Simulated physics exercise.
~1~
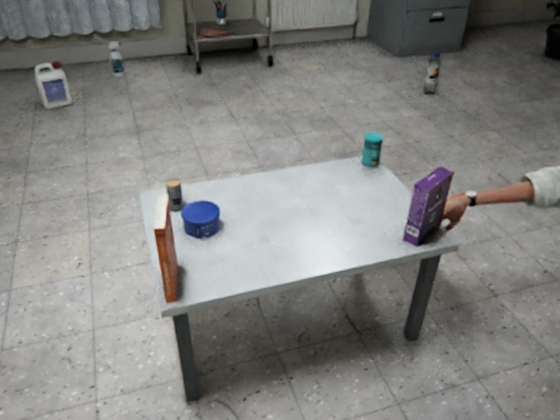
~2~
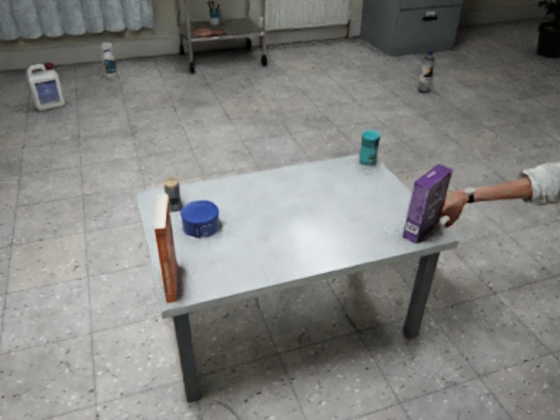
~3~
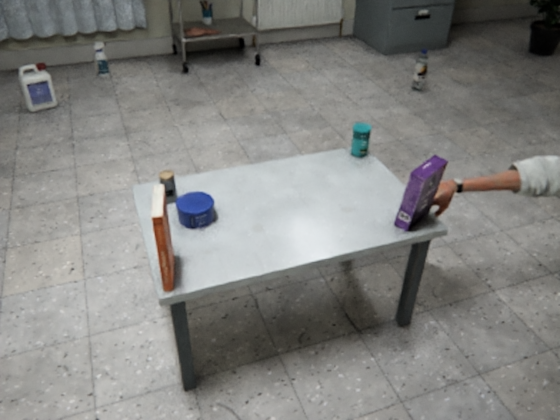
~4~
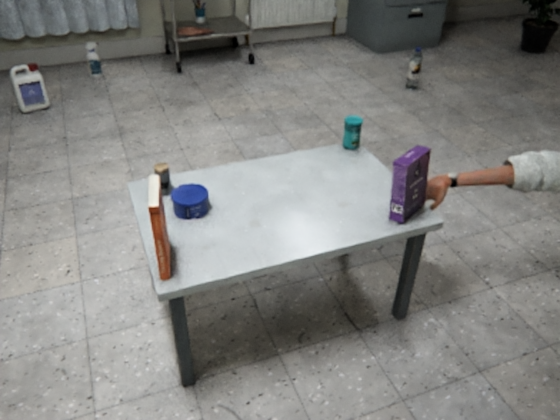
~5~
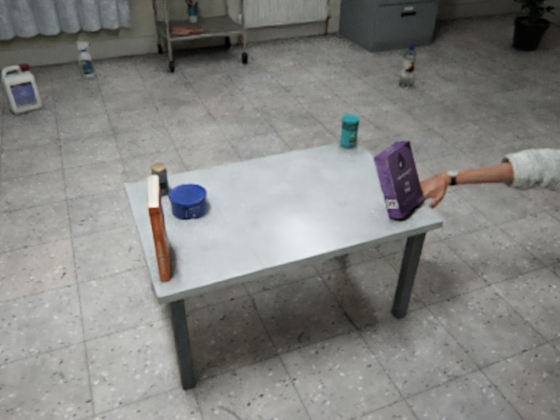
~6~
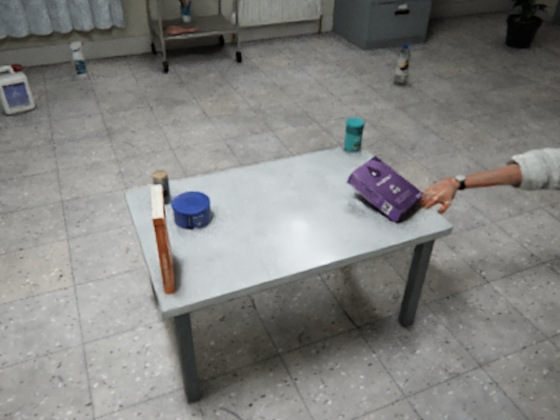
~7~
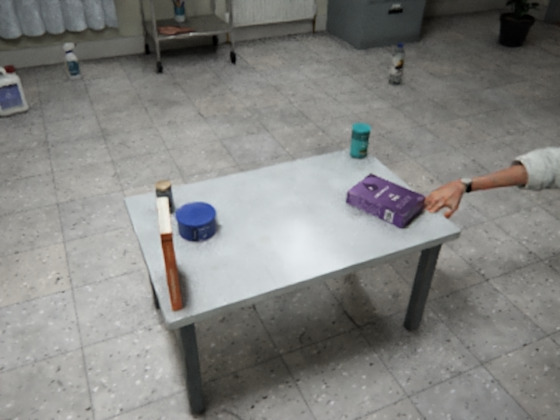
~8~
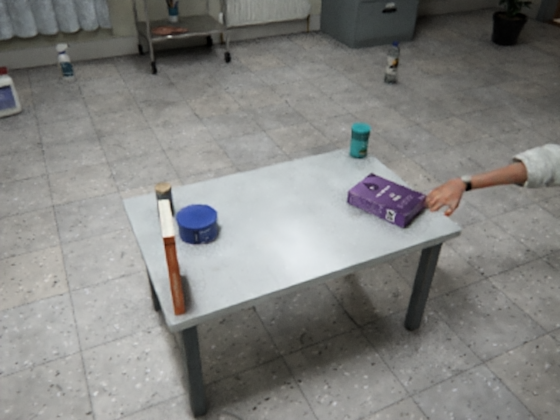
Tiled room with a low table, a hand tipping an upright purple packet onto its side while the orange book stays standing.
